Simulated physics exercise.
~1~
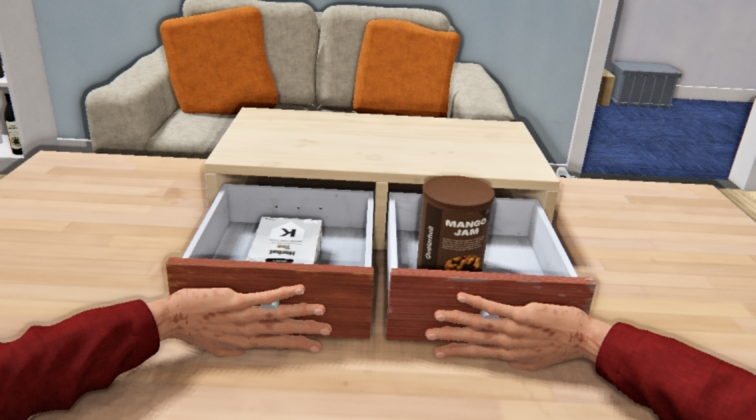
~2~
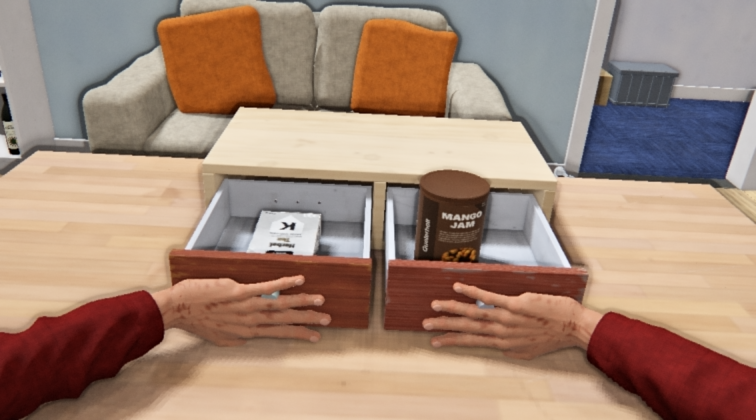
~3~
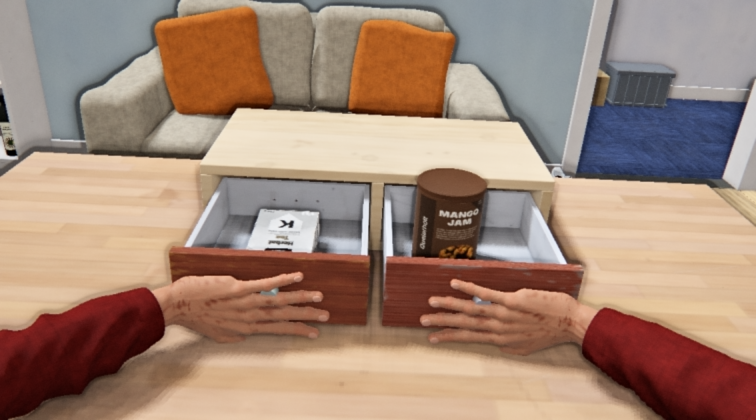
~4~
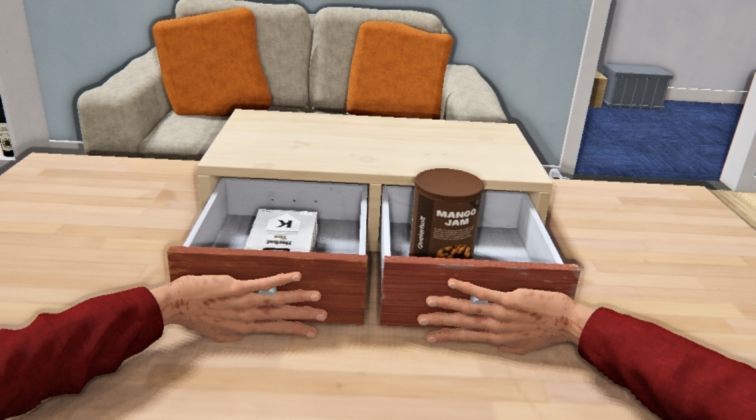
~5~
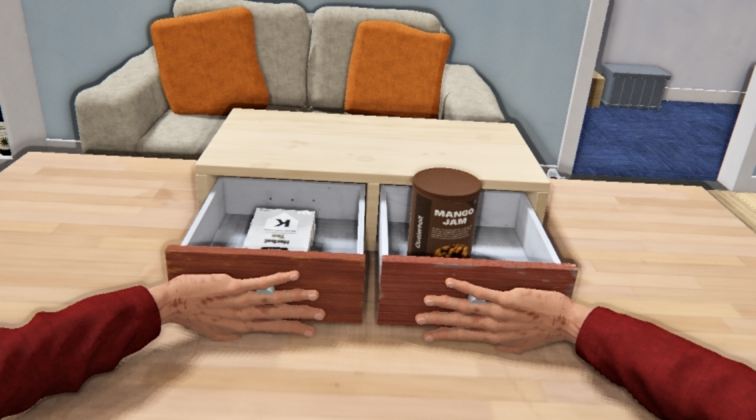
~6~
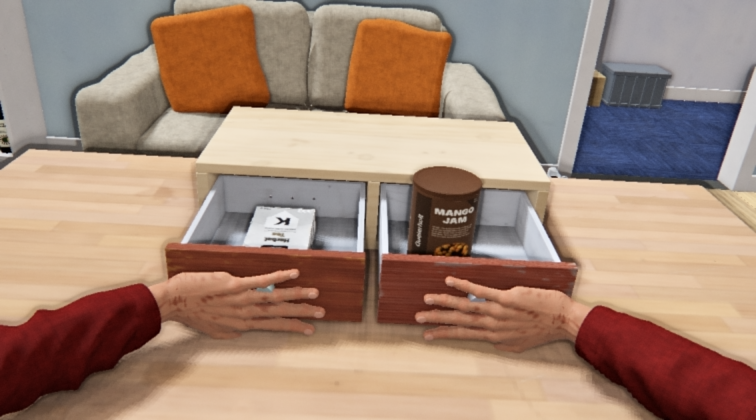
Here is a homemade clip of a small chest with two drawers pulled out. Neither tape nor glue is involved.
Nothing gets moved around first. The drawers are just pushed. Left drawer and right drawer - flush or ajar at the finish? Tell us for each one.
Finish - left drawer flush; right drawer ajar.
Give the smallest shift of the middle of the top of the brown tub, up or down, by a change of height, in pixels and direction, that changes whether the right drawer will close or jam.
Going down, 24 pixels.
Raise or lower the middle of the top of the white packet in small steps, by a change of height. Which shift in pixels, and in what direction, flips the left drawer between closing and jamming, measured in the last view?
Move it 28 pixels upward and it flips.
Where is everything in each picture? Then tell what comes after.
In the first frame, left drawer (286, 248) wide open; right drawer (474, 257) wide open; white packet (286, 255).
In the second frame, right drawer (470, 250) wide open; brown tub (450, 225).
In the third frame, left drawer (285, 239) wide open; chest (377, 177).
In the fourth frame, right drawer (465, 247) wide open; white packet (283, 245).
In the fifth frame, left drawer (281, 238) wide open; brown tub (443, 222).
In the sixth frame, left drawer (281, 236) wide open; right drawer (462, 245) wide open; chest (373, 176).
Then, 0.34 s later than the last frame, left drawer starting in; right drawer starting in.
Then, 0.54 s later than the last frame, left drawer about half in; right drawer about half in.
Then, 0.78 s later than the last frame, left drawer nearly in; right drawer stopped, still ajar.
When it is over, the left drawer closes; the right drawer jams.
